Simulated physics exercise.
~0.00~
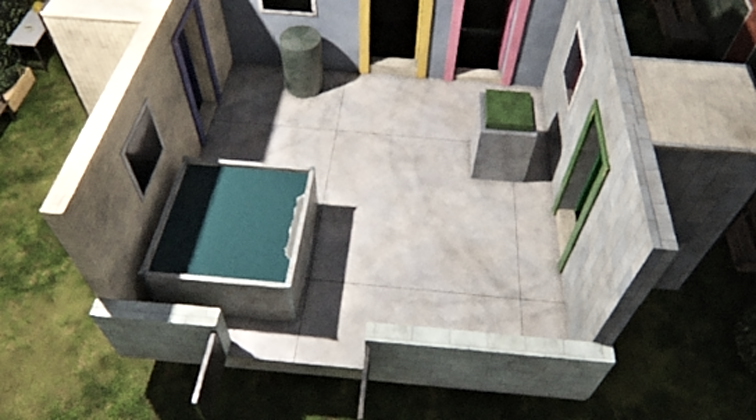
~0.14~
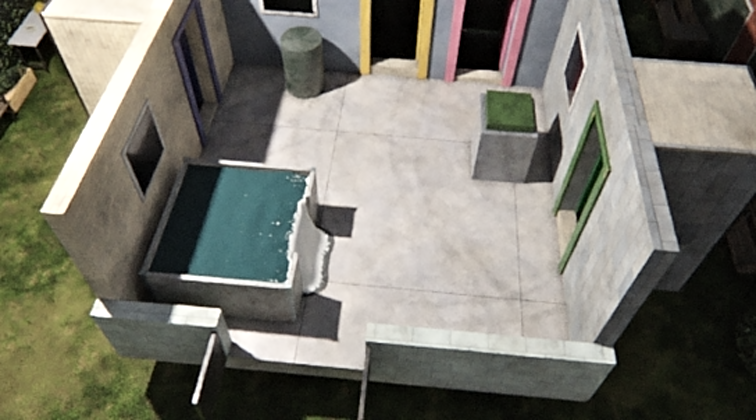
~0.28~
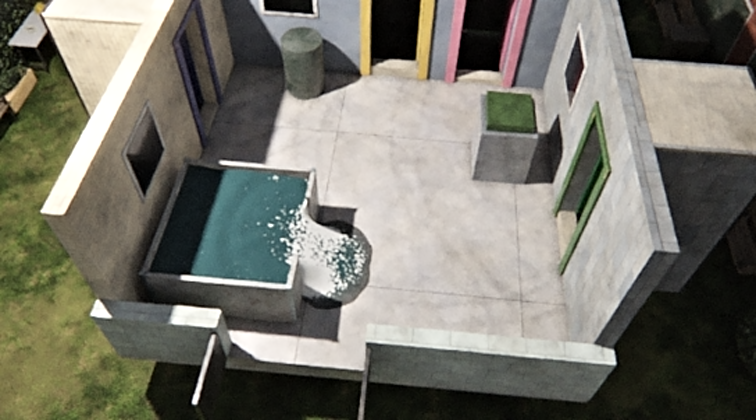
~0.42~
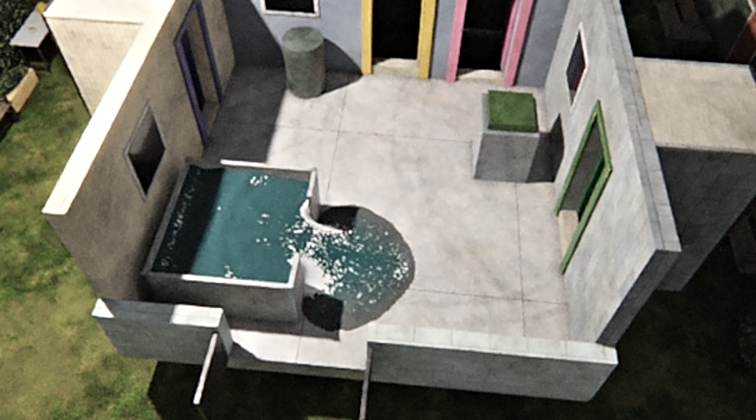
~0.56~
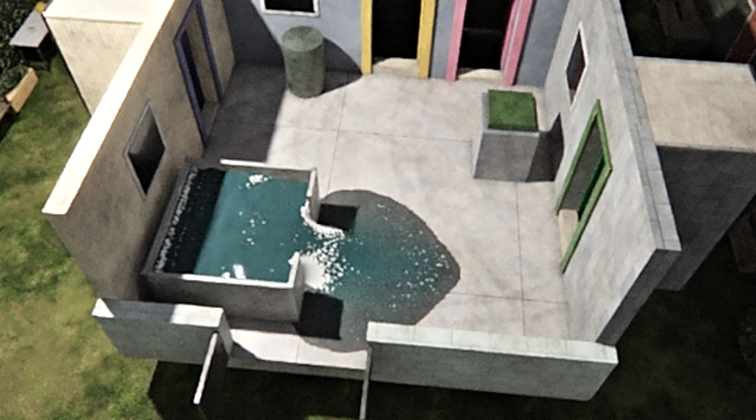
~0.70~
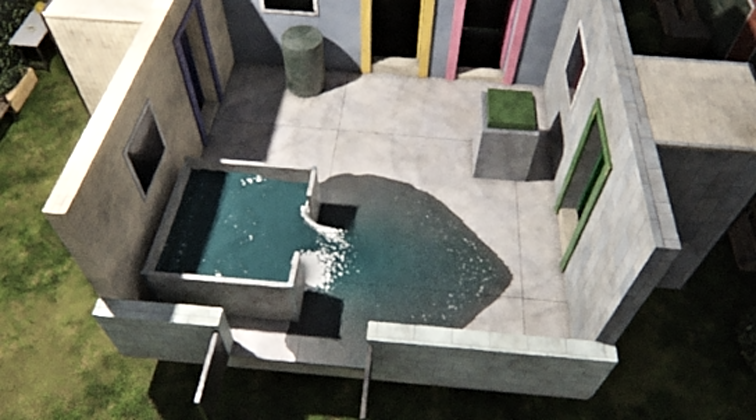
We see a walled yard from above with a raised tank of blue-green water; part of its right wall vanishes, and water pours through the gap, foaming and spreading rightward across the pale floor in a widening sheet.
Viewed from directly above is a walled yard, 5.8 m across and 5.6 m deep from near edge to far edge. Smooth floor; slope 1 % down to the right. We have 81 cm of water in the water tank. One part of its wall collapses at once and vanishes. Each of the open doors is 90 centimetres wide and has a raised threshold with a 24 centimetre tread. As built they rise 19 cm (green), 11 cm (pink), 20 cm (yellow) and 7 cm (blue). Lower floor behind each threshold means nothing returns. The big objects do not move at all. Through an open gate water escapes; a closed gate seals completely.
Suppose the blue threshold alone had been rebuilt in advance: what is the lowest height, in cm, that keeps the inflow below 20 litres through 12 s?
About 8 cm.
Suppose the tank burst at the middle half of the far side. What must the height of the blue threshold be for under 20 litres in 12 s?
Then something near 19 cm.
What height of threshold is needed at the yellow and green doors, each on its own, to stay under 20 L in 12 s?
You'd want some 9.0 cm at yellow and some 24 cm at green.
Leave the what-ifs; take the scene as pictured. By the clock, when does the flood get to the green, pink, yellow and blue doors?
Arrival times - green: 1.0 s; pink: 2.4 s; yellow: 3.2 s; blue: 7.0 s.
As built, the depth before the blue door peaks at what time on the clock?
Peak time: Around 8.0 s.
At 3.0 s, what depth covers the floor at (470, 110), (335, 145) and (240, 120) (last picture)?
About 2, 0 and 0 cm respectively.
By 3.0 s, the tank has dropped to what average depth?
I'd put it near 33 cm.
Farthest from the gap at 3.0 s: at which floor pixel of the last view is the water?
The tip of the flood lies near (543, 86).
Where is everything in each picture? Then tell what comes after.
The first frame shows still water, 81 cm deep, in the water tank at (234, 221); the blue door at (199, 77) is dry.
In the second frame, water pours out at (303, 250) and has run 0.3 m, to (322, 284); about 8 cm deep outside, 81 cm at the back.
In the third frame, the gap is at (303, 251), the front 0.8 m out at (360, 285); the back of the water tank holds 81 cm.
In the fourth frame, the gap is at (305, 250), the front 1.5 m out at (409, 274); the back of the water tank holds 74 cm.
In the fifth frame, water pours out at (305, 250) and has run 2.2 m, to (455, 275); about 6 cm deep outside, 67 cm at the back.
In the sixth frame, the gap is at (305, 249), the front 2.9 m out at (505, 278); the back of the water tank holds 70 cm; 2.6 m in a straight line remain to the blue door at (201, 77).
After 1.4 s water covers 40 % of the floor, deepest (52 cm) near (573, 370); it has not reached the blue door.
After 3.0 s water covers 50 % of the floor, deepest (29 cm) near (569, 333); it has not reached the blue door.
After 12.0 s water covers 100 % of the floor, deepest (12 cm) near (332, 110); 10 cm at the blue door, 32 litres in over its 7 cm threshold.
At the blue door as built, the water arrived by 6.9 s and peaked near 12 cm at 7.8 s.
Run again over the same 12 s with other heights there, 39 litres in over 6.5 cm, 10 litres over 9 cm. The limit of 20 litres is kept from about 8 cm up.
